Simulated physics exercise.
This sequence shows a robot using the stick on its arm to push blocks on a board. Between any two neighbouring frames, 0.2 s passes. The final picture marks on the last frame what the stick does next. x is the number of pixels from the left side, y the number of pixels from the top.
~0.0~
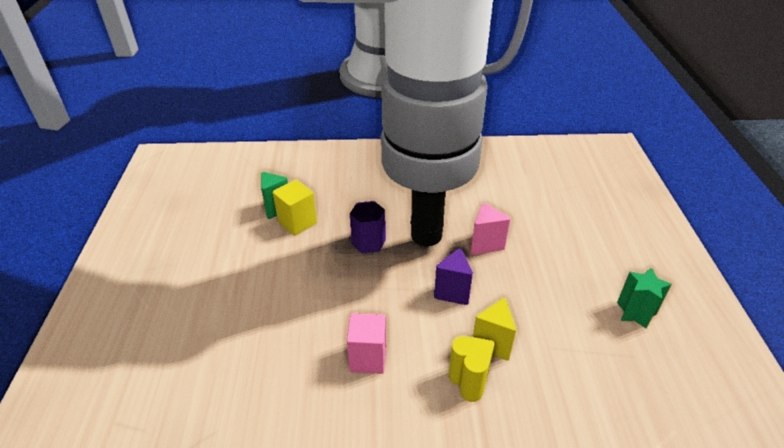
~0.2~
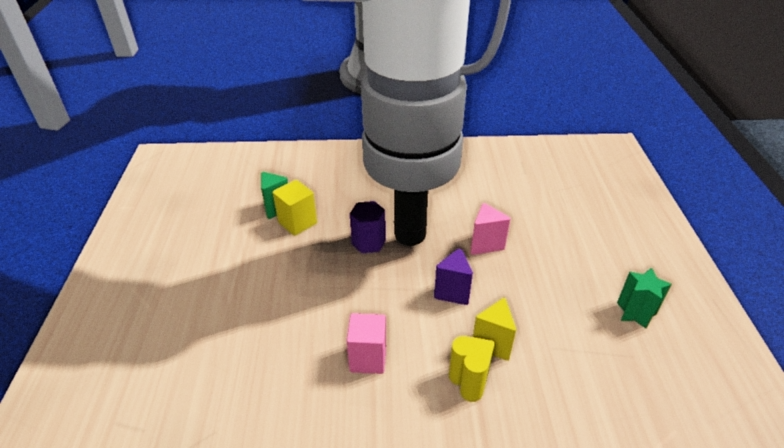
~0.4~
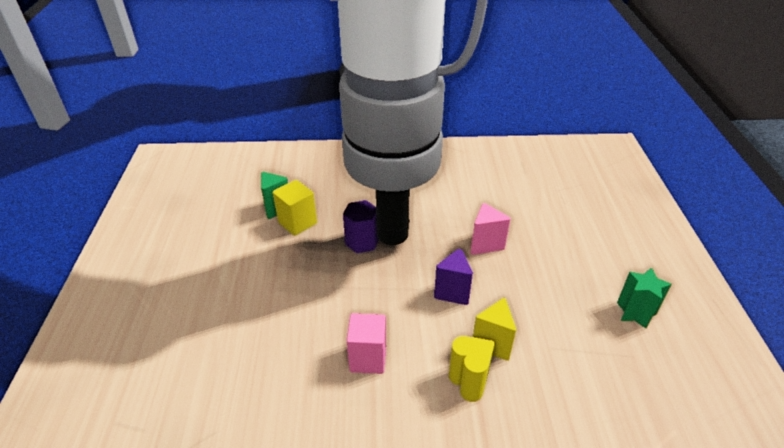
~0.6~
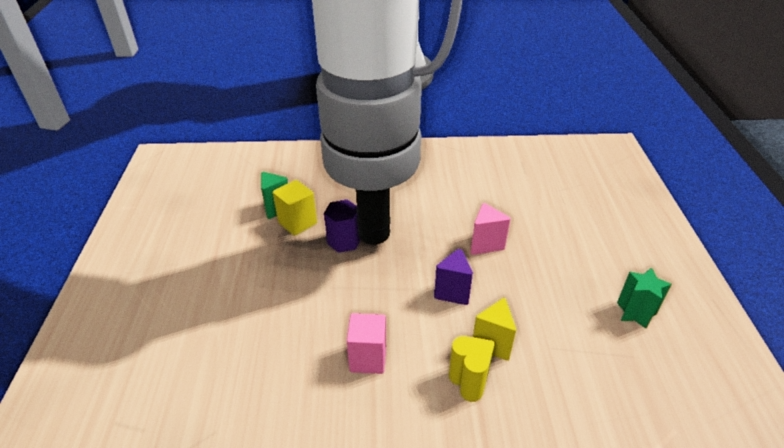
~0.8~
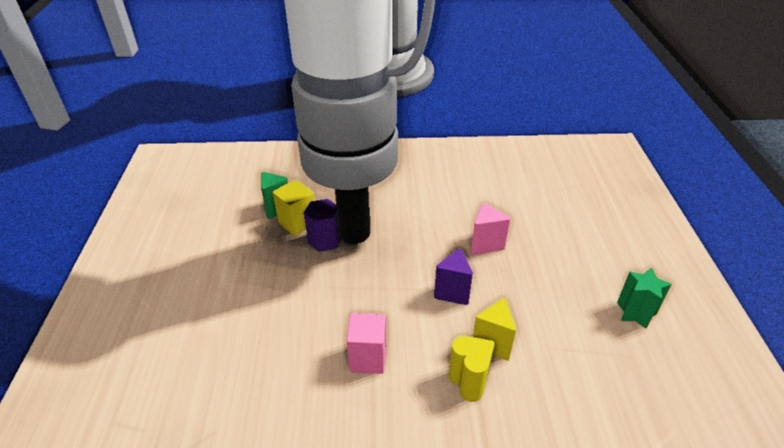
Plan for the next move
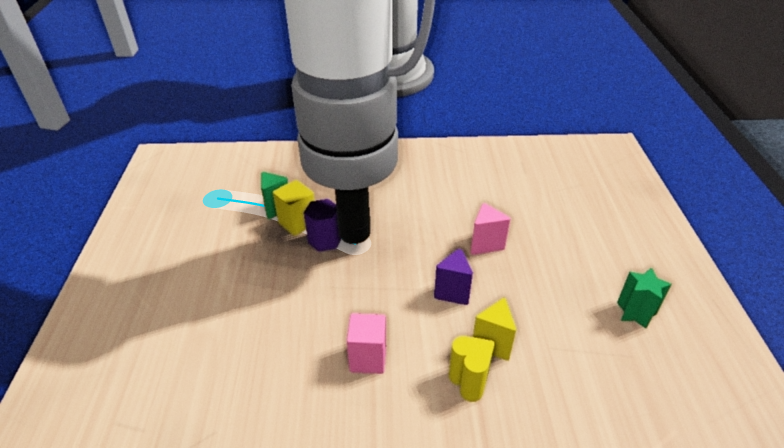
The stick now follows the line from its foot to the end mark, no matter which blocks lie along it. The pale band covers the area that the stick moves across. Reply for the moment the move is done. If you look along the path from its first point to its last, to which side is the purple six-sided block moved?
It will end up to the left.
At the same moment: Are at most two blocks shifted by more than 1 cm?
Final answer: No.
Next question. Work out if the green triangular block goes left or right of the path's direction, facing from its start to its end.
To the path's right.
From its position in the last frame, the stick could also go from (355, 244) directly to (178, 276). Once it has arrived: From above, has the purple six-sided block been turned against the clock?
I believe not.
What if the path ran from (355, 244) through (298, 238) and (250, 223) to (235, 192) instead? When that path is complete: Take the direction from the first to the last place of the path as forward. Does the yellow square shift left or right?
Facing from start to end, it will go to the right.
Drawn move, from (355, 244) via (289, 213), ending at (218, 199).
What follows on the original path. One third of the way, stick at (309, 214); green triangular block at (264, 175), turned 20° clockwise; yellow square at (273, 188), turned 25° clockwise; purple six-sided block at (282, 208), turned 55° anticlockwise.
Two thirds of the way, stick at (264, 197); green triangular block at (249, 164); yellow square at (235, 190); purple six-sided block at (280, 208), turned 65° anticlockwise.
At the end, stick at (215, 189); green triangular block at (235, 156), turned 45° clockwise; yellow square at (229, 192), turned 30° anticlockwise; purple six-sided block at (280, 208), turned 65° anticlockwise.
